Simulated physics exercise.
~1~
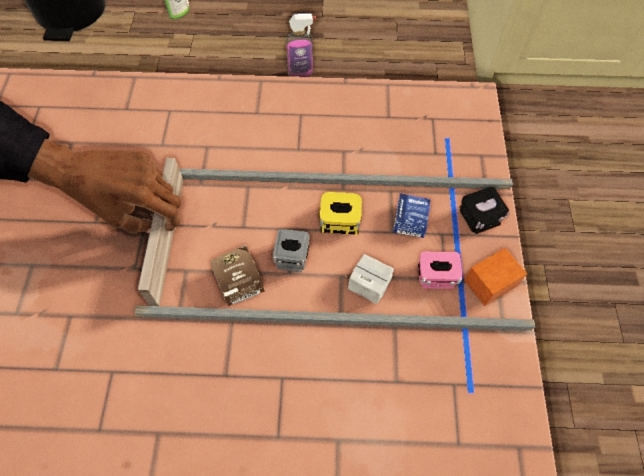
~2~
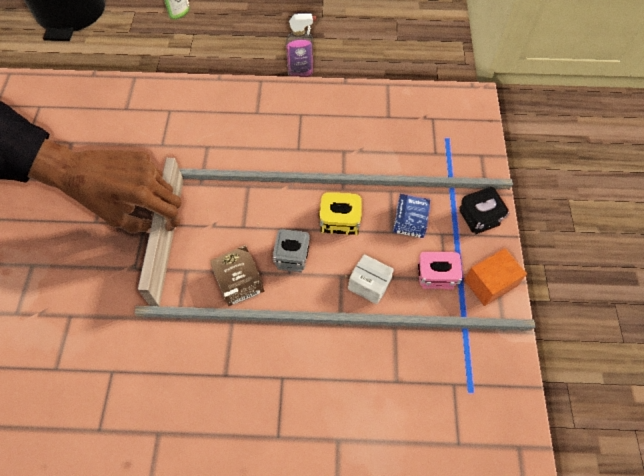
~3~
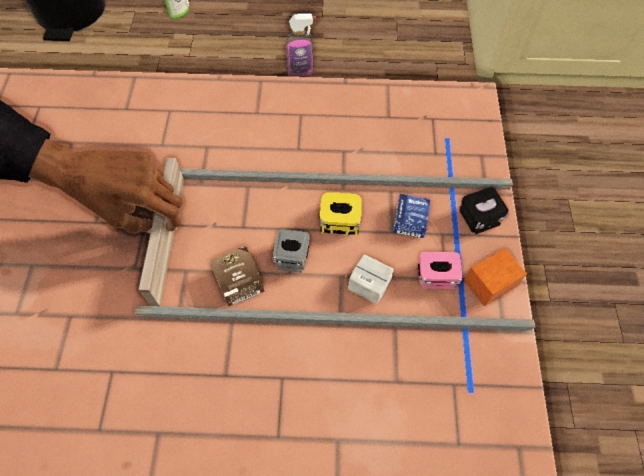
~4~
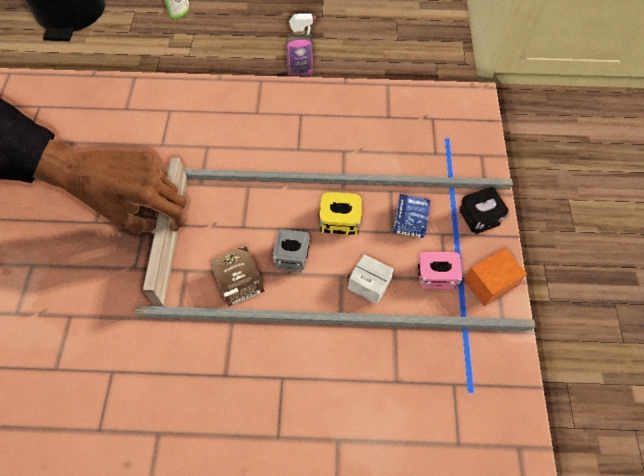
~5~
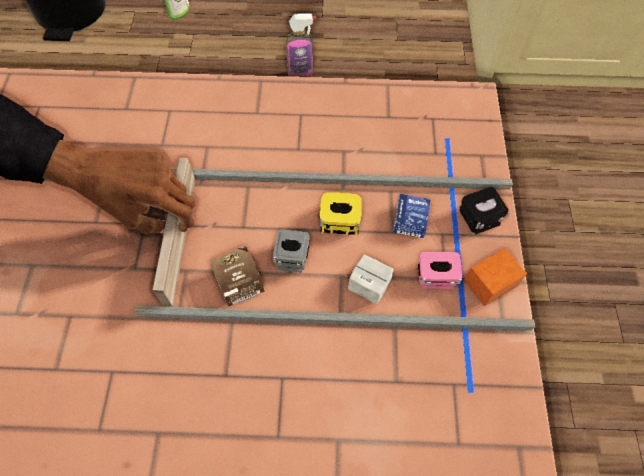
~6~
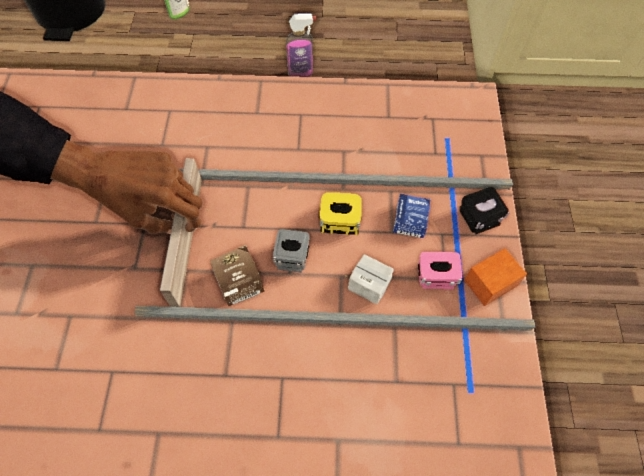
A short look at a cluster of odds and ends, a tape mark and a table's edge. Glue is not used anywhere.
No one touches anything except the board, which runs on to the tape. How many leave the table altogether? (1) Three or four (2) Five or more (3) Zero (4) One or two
The answer is 1.
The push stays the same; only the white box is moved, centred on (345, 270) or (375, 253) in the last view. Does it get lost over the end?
Place by place, it is kept; survives.
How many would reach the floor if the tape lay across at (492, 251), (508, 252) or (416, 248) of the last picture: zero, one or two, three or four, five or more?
Taking the tapes one after another, the count is more than four, then 5 or more, then 1 or 2.
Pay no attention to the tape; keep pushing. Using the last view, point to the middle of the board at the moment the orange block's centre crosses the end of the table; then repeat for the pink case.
The middle would be close to (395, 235) and then close to (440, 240).
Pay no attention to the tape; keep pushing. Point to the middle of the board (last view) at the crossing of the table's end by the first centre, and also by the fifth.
I'd put the first at about (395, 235) and the next at about (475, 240).
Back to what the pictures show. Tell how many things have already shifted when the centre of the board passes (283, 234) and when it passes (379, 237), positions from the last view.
At the first spot 2, then 7.
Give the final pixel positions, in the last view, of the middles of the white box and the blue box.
In the last view, the middles sit near (516, 266) and near (512, 217).
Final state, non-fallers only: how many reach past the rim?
That adds up to 2.
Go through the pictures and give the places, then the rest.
In the first frame, orange block (495, 277); black case (483, 211); pink case (439, 271); board (163, 230); tape (458, 250).
In the second frame, black case (483, 211); board (163, 230).
In the third frame, pink case (439, 271); grey case (292, 251).
In the fourth frame, orange block (495, 277); white box (371, 279).
In the fifth frame, black case (483, 211); yellow case (341, 214).
In the sixth frame, orange block (495, 277); black case (483, 211); pink case (439, 271); board (183, 230); tape (458, 250).
Soon after, none off yet; orange block at rest near (495, 277); black case at rest near (483, 211); pink case at rest near (439, 271).
In the end, the number that fall off is three or four; gone, pink case, black case and orange block.
